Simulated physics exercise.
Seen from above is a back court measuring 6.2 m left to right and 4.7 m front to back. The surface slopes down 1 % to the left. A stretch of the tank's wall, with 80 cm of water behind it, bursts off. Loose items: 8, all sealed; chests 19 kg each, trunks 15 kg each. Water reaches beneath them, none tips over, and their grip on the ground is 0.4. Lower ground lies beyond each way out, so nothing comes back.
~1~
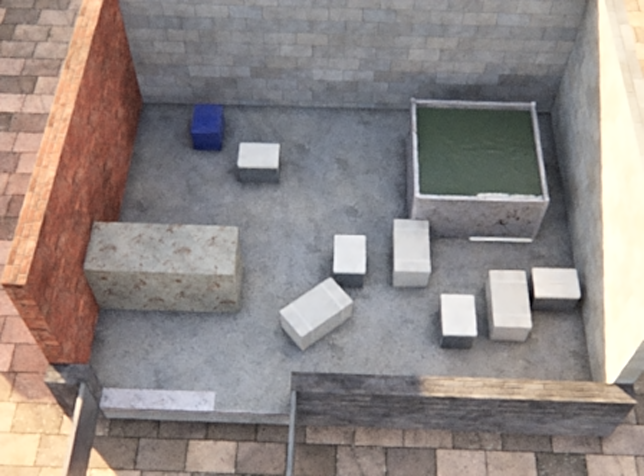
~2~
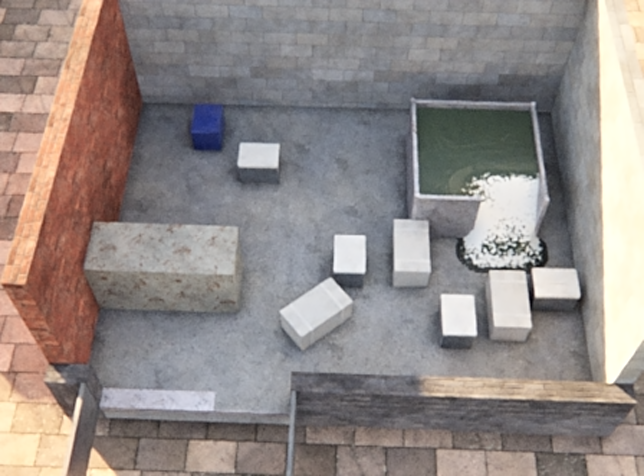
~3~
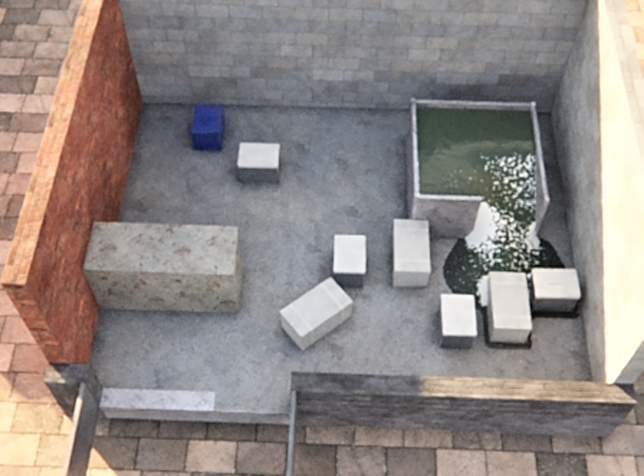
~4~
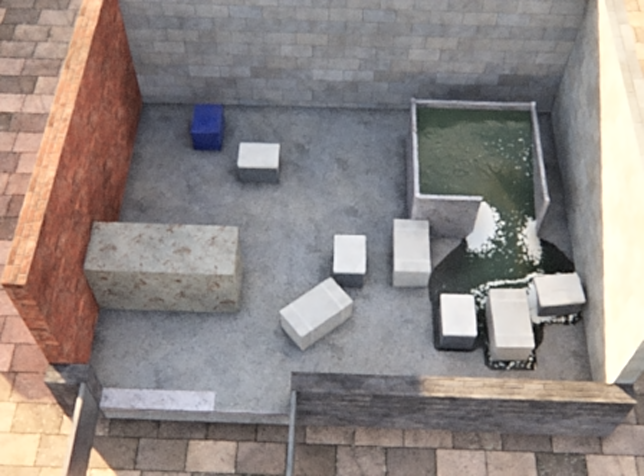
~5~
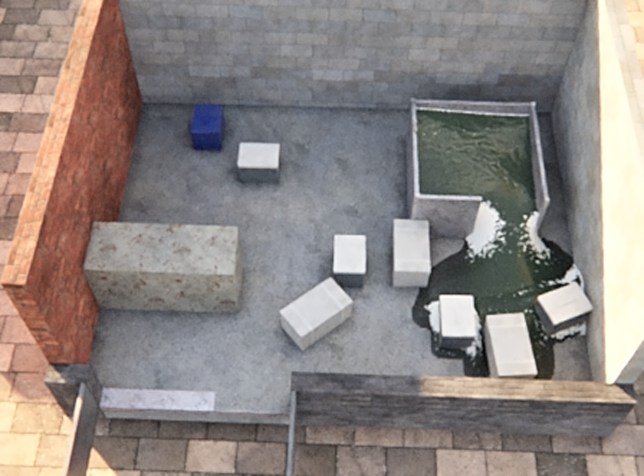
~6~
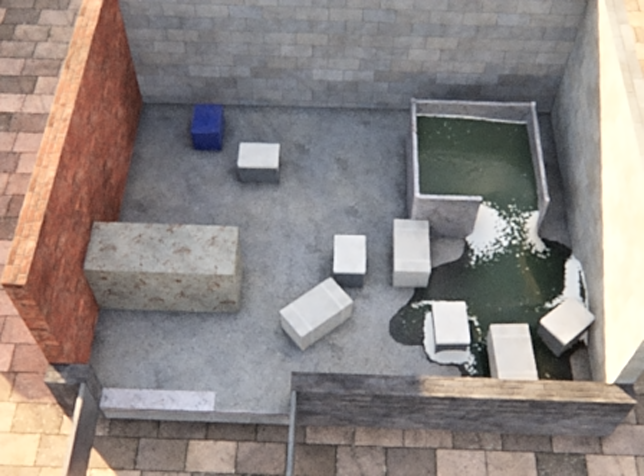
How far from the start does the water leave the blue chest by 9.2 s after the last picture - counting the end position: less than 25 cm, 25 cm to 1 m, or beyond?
It is left almost where it was.
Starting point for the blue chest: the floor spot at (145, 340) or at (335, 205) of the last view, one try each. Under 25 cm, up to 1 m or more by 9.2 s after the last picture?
Outcomes in order: It is taken a long way; it sits still.
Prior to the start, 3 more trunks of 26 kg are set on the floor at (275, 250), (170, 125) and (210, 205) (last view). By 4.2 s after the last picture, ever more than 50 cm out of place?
Going through them in the order asked, they come out clear of the mark, shy of the mark and shy of the mark.
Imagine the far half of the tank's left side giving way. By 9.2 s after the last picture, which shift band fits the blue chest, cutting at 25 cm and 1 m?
Under that change, the blue chest covers a big distance.
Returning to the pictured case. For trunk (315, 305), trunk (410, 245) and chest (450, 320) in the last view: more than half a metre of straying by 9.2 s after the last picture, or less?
Results in listed order: Exceeds / falls short / exceeds.
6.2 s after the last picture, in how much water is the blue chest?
Depth: About 3 cm.
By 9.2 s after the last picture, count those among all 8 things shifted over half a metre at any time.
4.
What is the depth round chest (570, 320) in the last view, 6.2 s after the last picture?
I'd say some 13 cm.
Then, 1.2 s after the last picture the blue chest is near (207, 118), 0.0 m from its start, aground; 0 of 8 are out; 2 afloat.
Then, 3.8 s after the last picture the blue chest is near (207, 118), 0.0 m from its start, aground; 0 of 8 are out; 2 afloat.
Then, 6.2 s after the last picture the blue chest is near (207, 118), 0.0 m from its start, aground; 1 of 8 are out; 1 afloat.
Then, 9.2 s after the last picture the blue chest is near (207, 118), 0.0 m from its start, aground; 2 of 8 are out; 1 afloat.
